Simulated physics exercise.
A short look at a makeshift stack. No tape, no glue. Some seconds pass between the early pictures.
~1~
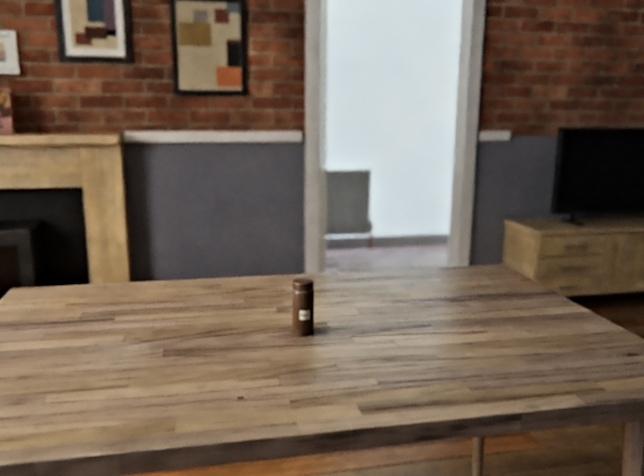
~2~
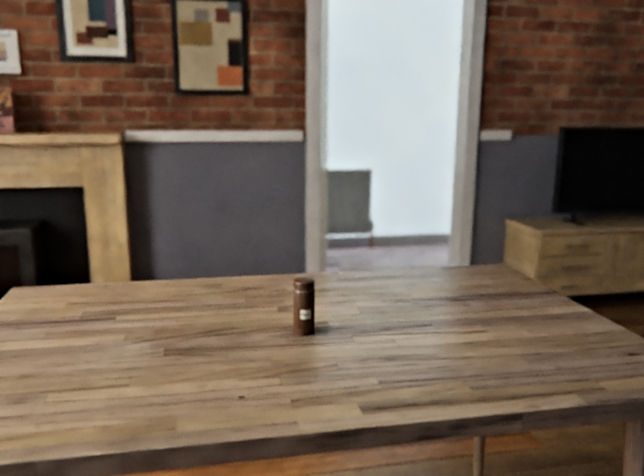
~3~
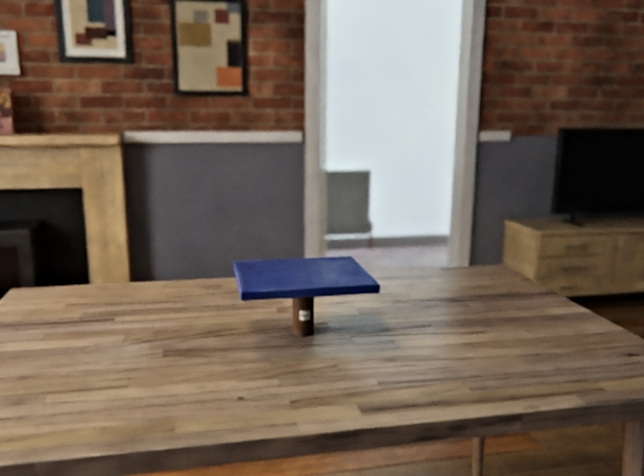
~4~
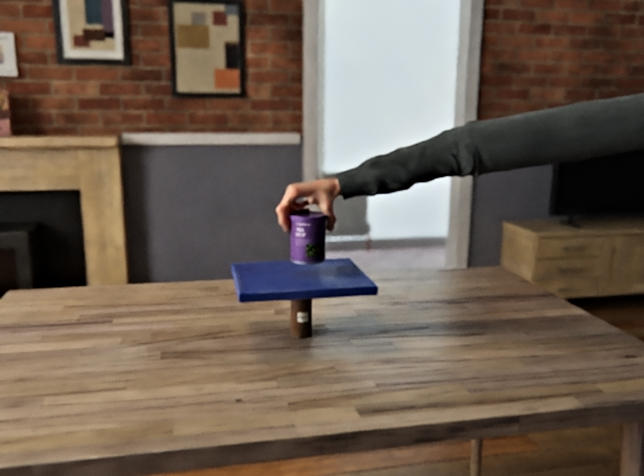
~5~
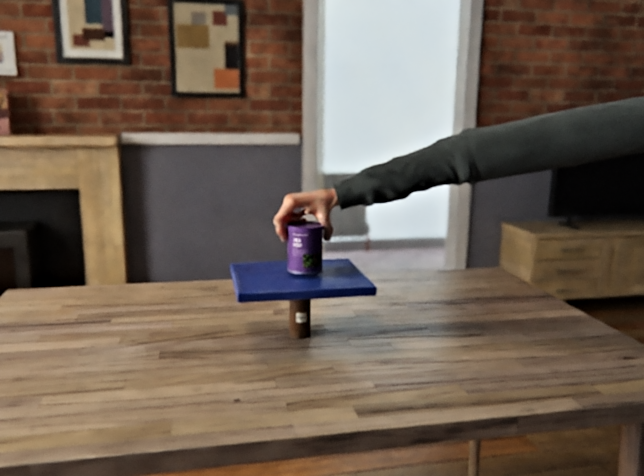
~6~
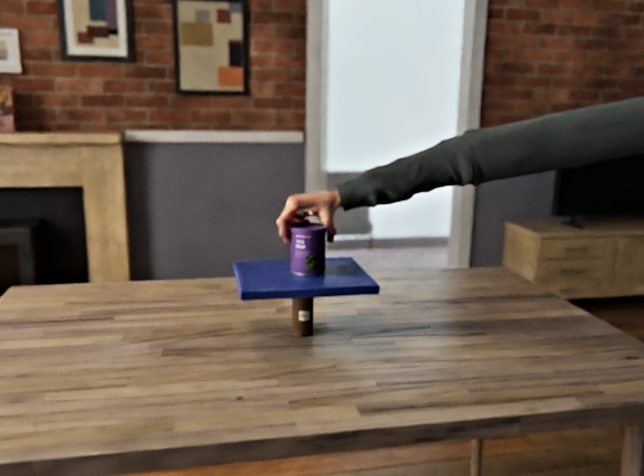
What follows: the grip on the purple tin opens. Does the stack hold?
In the end the stack keeps its balance.
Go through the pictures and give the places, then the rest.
The last thing is not in view yet; brown shaker (303, 307), in the first frame.
The last thing is not in view yet; brown shaker (304, 306), in the second frame.
The last thing is not in view yet; brown shaker (303, 307), in the third frame.
On its way; purple tin (308, 237); brown shaker (301, 309), in the fourth frame.
On its way; purple tin (305, 247); brown shaker (300, 309), in the fifth frame.
Set down, still held; purple tin (308, 249); brown shaker (303, 307), in the sixth frame.
Then, 0.10 s after the last picture, nothing has stirred.
Then, 0.40 s after the last picture, purple tin resting near (308, 249).
At rest, all 3 in place. Seen from the same camera at the end, purple tin near (308, 249). The stack holds.
